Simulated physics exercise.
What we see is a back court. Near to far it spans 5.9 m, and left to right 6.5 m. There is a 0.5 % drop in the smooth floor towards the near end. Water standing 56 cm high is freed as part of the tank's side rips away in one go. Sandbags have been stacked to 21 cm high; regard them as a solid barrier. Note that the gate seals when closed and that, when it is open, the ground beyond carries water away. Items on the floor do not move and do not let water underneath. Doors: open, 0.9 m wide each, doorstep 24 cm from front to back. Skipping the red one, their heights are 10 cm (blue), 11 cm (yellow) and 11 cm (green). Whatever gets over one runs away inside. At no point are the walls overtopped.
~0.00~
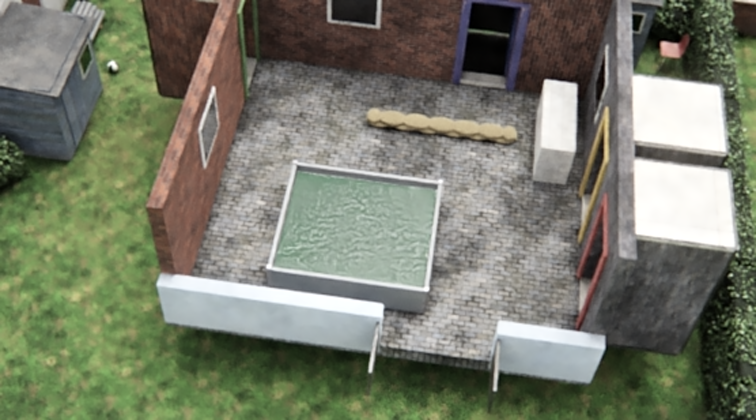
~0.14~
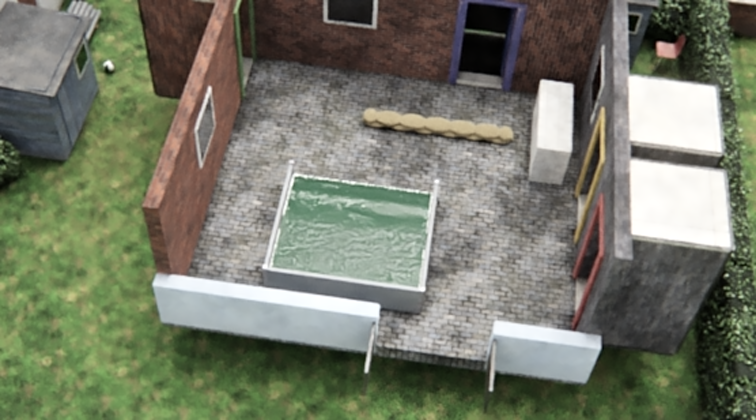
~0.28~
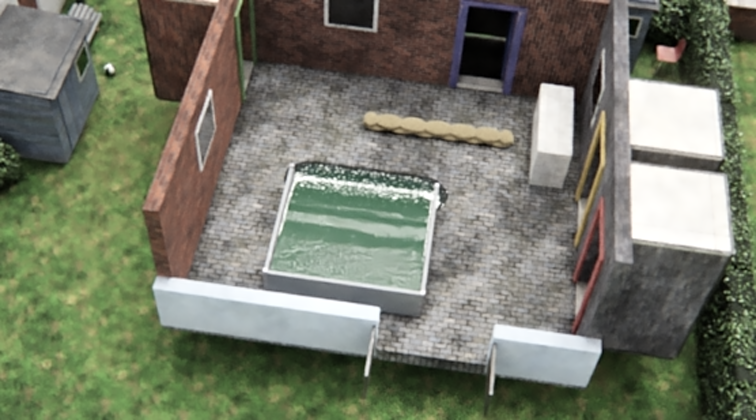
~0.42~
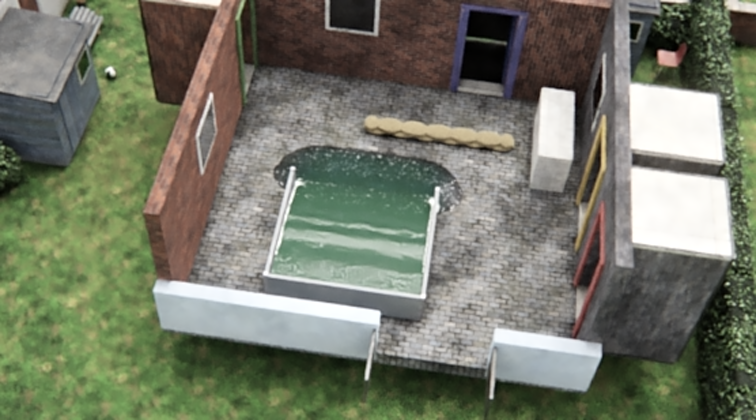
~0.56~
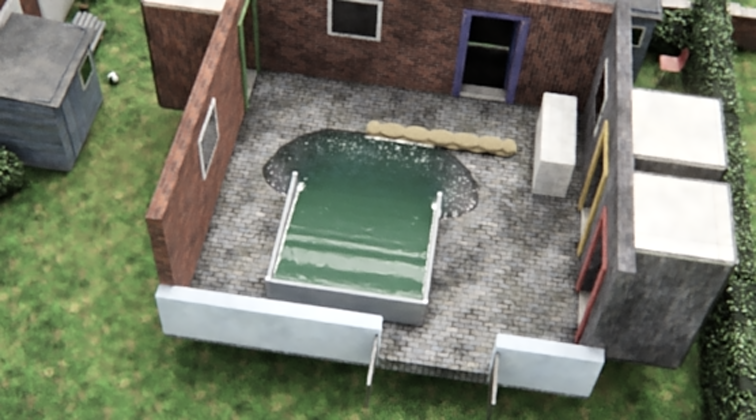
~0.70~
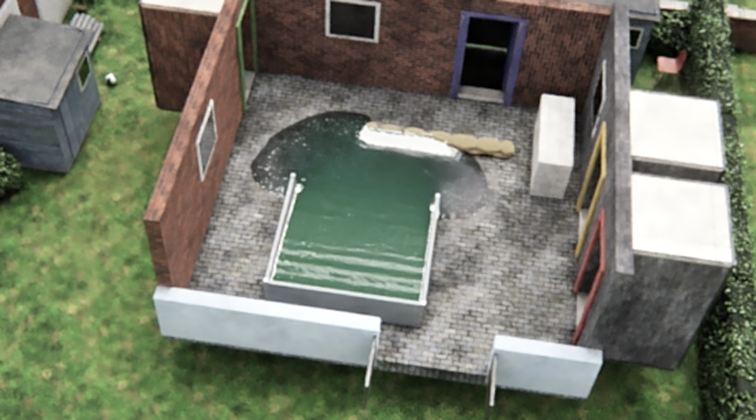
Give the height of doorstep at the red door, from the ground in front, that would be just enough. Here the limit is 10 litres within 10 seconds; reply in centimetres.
Close to 7.5 cm.
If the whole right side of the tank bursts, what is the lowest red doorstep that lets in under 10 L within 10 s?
If so: Around 33 cm.
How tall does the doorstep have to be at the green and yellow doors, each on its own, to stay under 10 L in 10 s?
About 31 cm at green and about 8.0 cm at yellow.
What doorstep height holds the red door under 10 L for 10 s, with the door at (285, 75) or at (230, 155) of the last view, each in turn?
Around 29 and 11.0 cm respectively.
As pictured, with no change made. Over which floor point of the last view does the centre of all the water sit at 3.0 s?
(376, 176).
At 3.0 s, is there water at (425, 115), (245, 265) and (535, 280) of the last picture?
Listed order - soaked through, unwetted, soaked through.
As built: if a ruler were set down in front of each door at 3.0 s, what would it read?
Depths in cm: Blue 9, yellow 2, red 0, green 30.
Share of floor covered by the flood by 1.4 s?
Approximately 40 % of it.
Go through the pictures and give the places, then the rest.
In the first frame, still water, 56 cm deep, in the tank at (358, 226); the red door at (592, 267) is dry.
In the second frame, the front is at a hidden place, 0.2 m from the gap on the far side; 0.5 m2 of floor is wet, 56 cm left at the back.
In the third frame, the gap is on the far side, the front 0.7 m out at (317, 164); the back of the tank holds 56 cm.
In the fourth frame, water pours out on the far side and has run 1.2 m, to (326, 149); about 9 cm deep outside, 56 cm at the back.
In the fifth frame, the gap is on the far side, the front 1.7 m out at (330, 133); the back of the tank holds 56 cm.
In the sixth frame, the front is at (339, 115), 2.2 m from the gap on the far side; 6.5 m2 of floor is wet, 54 cm left at the back; the red door at (589, 282), 4.2 m from the gap, is still 2.8 m from the nearest water.
After 1.4 s water covers 40 % of the floor, deepest (37 cm) near (389, 147); it has not reached the red door.
After 3.0 s water covers 55 % of the floor, deepest (32 cm) near (254, 81); it has not reached the red door.
After 10.0 s water covers 95 % of the floor, deepest (12 cm) near (288, 333); 10 cm at the red door, 12 litres in over its 7 cm doorstep.
At the red door as built, the water arrived by 3.3 s and peaked near 10 cm at 9.6 s.
With a doorstep of 6.5 cm, 15 litres would have come in within the 10 s; with 8.5 cm, 5 litres. So under 10 litres takes about 7.5 cm.
